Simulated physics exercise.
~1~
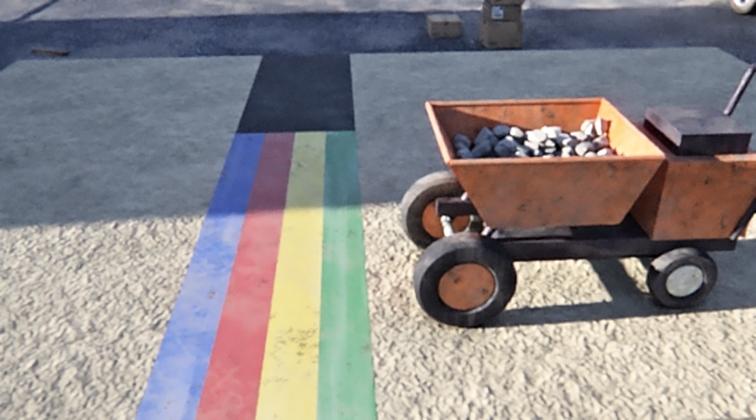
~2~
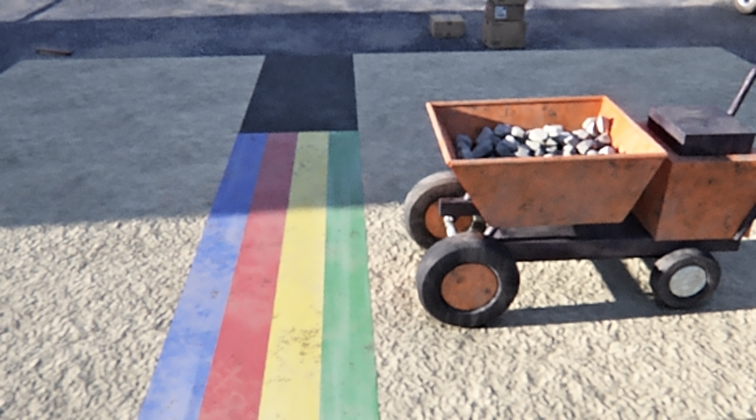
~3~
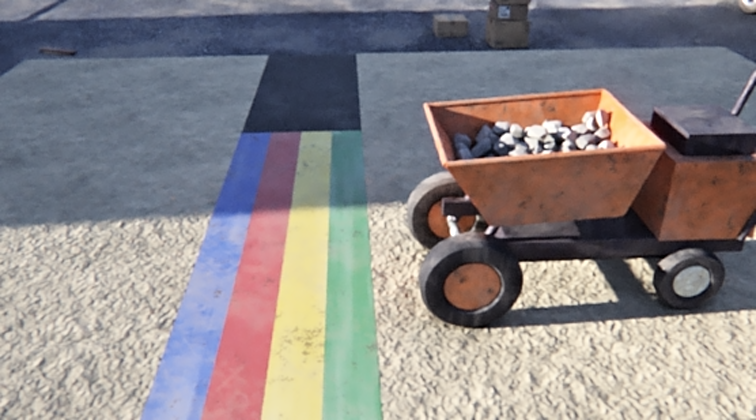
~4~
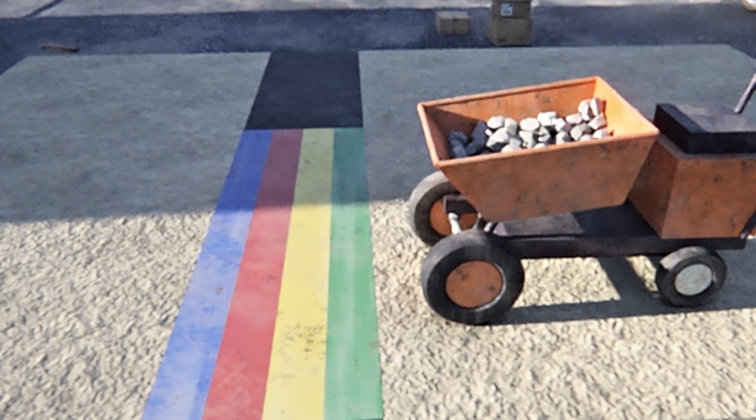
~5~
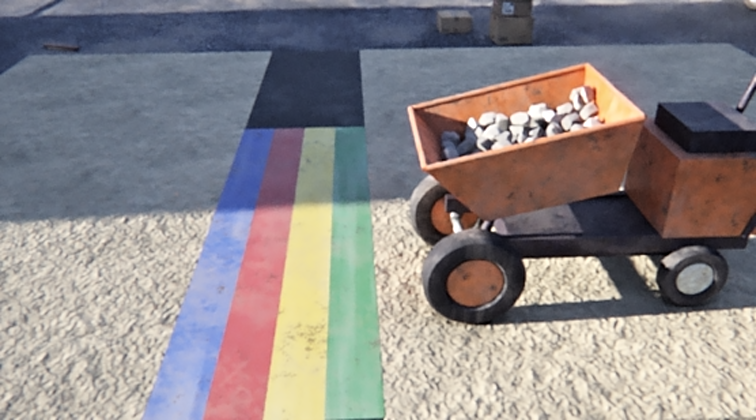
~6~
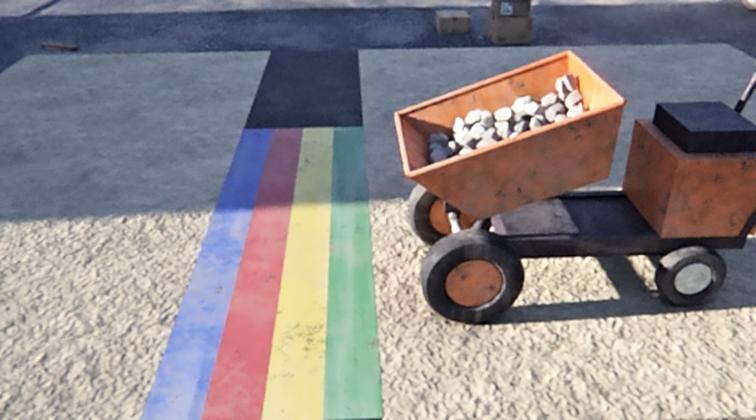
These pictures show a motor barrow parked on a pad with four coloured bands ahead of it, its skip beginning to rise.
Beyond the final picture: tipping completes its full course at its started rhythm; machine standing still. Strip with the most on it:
Yellow strip.
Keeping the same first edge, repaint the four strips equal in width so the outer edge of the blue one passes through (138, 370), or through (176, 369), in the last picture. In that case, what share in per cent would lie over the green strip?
I'd put it at some 20 % for the first and some 10 % for the second.
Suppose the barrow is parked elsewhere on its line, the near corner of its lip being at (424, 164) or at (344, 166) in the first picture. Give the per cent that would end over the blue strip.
20 % then 40 %.
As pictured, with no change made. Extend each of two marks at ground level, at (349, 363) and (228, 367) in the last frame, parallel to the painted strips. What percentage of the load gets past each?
Respectively 90 and 10 percent.
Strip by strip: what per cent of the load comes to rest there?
In percent: Green strip 15, yellow strip 45, red strip 25, blue strip 5.
Soon after the last picture, skip tipped steeply; all in the skip.
A little later, skip tipped right over; most in the skip; a stray few over the green strip; a small part over the yellow strip; a stray few over the red strip; a stray few falling.
Later still, skip tipped right over; about a quarter in the skip; a small part over the green strip; about half over the yellow strip; about a quarter over the red strip; a small part over the blue strip; a stray few off the paint.
By the end, skip tipped right over; a small part in the skip; about a quarter over the green strip; about half over the yellow strip; about a quarter over the red strip; a small part over the blue strip; a stray few off the paint.
